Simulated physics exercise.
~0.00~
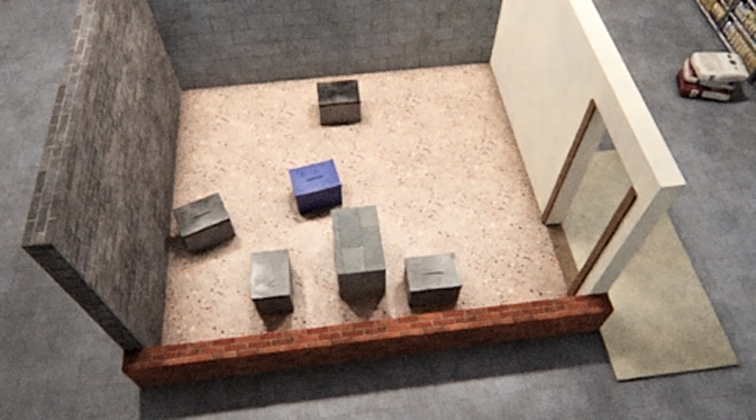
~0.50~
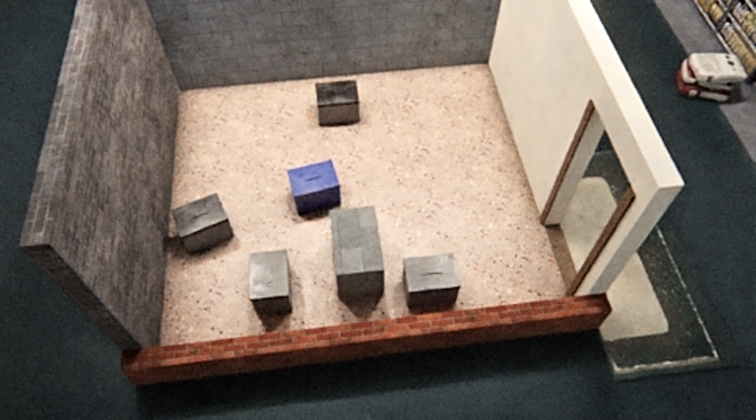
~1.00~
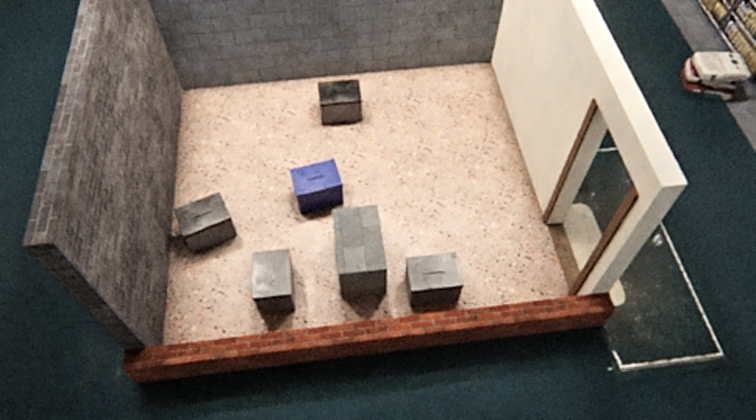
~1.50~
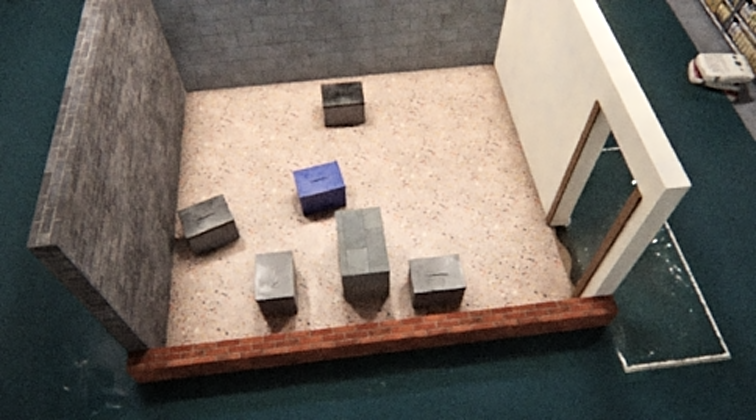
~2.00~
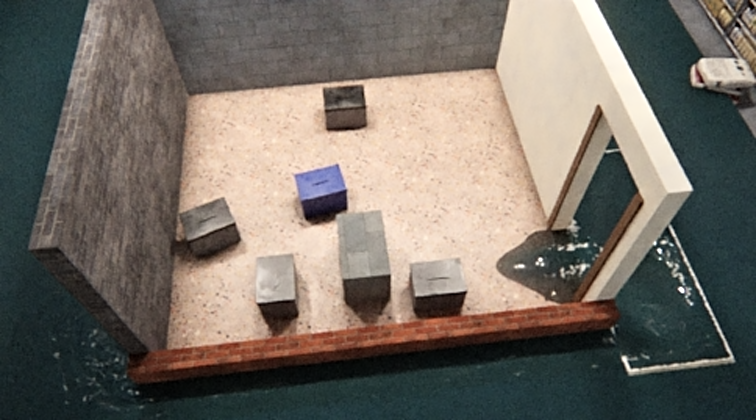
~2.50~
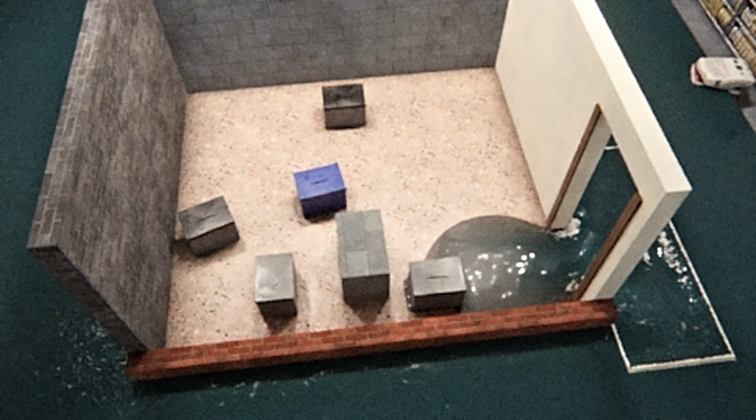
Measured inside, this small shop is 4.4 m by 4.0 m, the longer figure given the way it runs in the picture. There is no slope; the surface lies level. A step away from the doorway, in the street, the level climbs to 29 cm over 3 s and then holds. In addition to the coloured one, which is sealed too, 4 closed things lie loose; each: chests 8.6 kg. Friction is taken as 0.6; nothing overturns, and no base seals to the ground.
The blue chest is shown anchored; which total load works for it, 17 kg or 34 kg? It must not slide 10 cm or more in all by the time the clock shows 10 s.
Only 34 kg.
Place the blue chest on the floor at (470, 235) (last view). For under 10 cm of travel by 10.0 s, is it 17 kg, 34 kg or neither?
Result: Both fail.
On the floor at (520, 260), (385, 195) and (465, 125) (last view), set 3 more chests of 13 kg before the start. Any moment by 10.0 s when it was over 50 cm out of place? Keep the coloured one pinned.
Order as asked: Goes beyond / goes beyond / stays within.
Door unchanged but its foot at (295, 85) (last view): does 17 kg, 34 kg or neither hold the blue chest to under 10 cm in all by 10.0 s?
If so, then only the second option works.
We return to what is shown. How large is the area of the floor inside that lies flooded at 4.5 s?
Some 8.5 m2 of it.
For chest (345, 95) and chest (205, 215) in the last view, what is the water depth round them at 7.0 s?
Depths: Near 10 cm, then near 4 cm.
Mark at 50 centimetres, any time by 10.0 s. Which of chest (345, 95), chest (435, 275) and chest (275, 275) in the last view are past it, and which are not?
Results in sequence: Threshold exceeded; threshold not reached; threshold exceeded.
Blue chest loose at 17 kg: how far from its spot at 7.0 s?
I'd put it at about 0 cm.
After 3.5 s the blue chest would be 0 cm from its start with 17 kg and 0 cm from its start with 34 kg; 0 cm of water round it then.
After 4.5 s the blue chest would be 0 cm from its start with 17 kg and 0 cm from its start with 34 kg; 4 cm of water round it then.
After 7.0 s the blue chest would be 0 cm from its start with 17 kg and 0 cm from its start with 34 kg; 4 cm of water round it then.
After 10.0 s the blue chest would be 37 cm from its start with 17 kg and 0 cm from its start with 34 kg; 9 cm of water round it then.
